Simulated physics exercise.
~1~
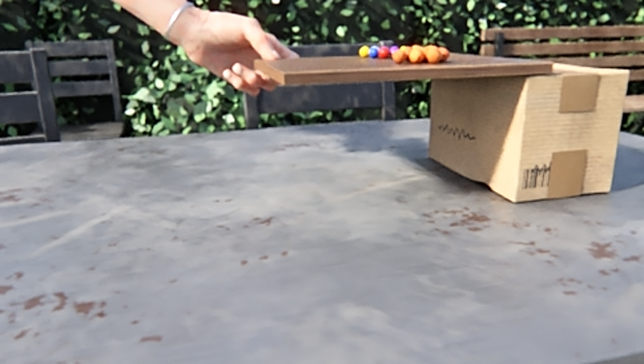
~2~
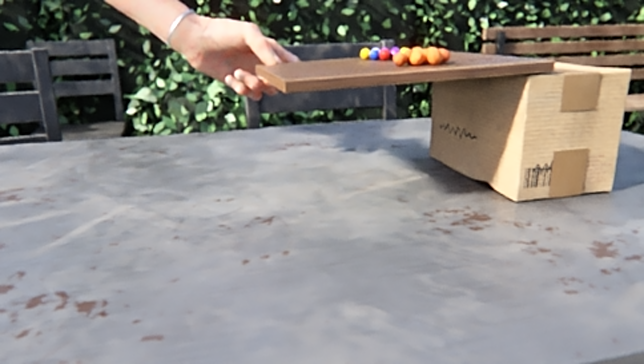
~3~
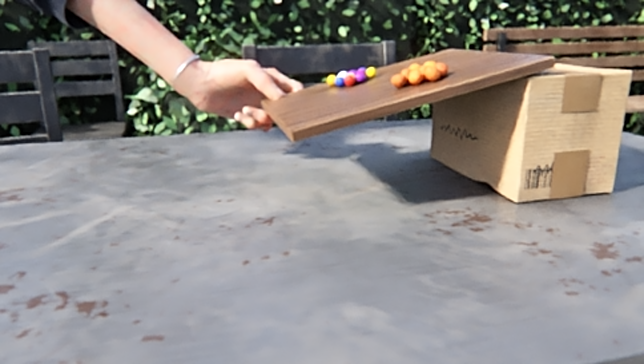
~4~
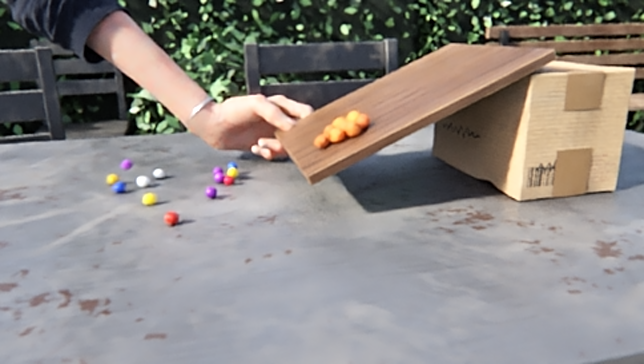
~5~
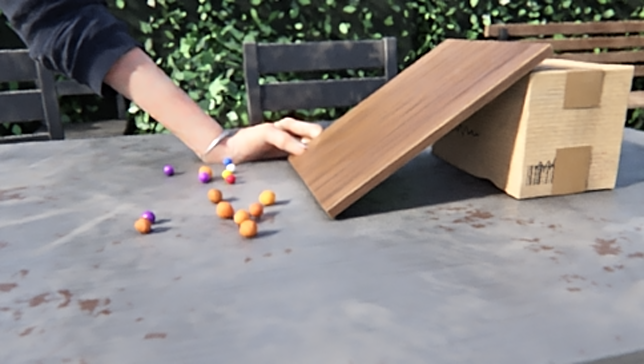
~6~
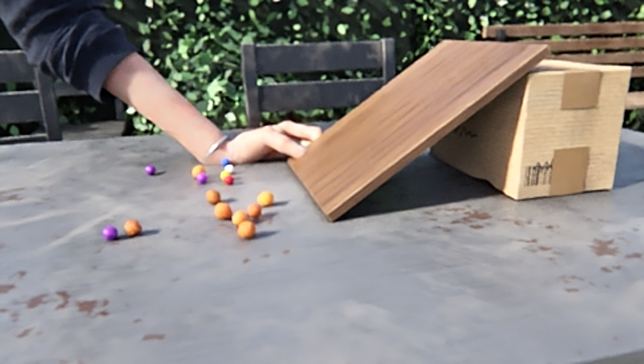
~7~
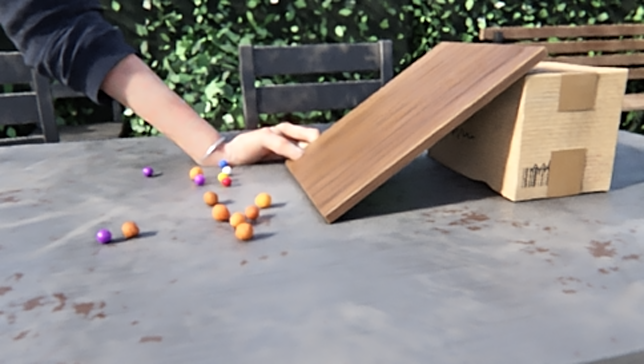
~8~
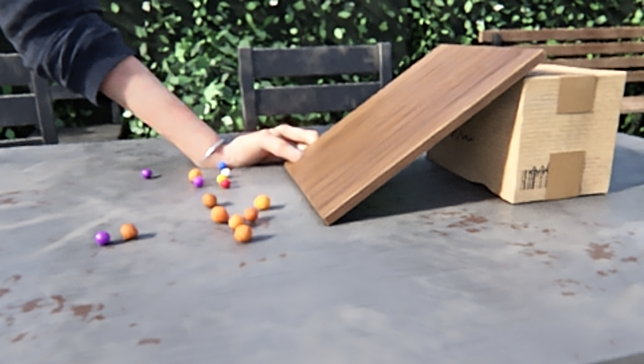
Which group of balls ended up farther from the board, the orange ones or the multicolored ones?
The multicolored balls ended up farther away overall, with many of them gone from view, while most of the orange ones stayed fairly close to the board.
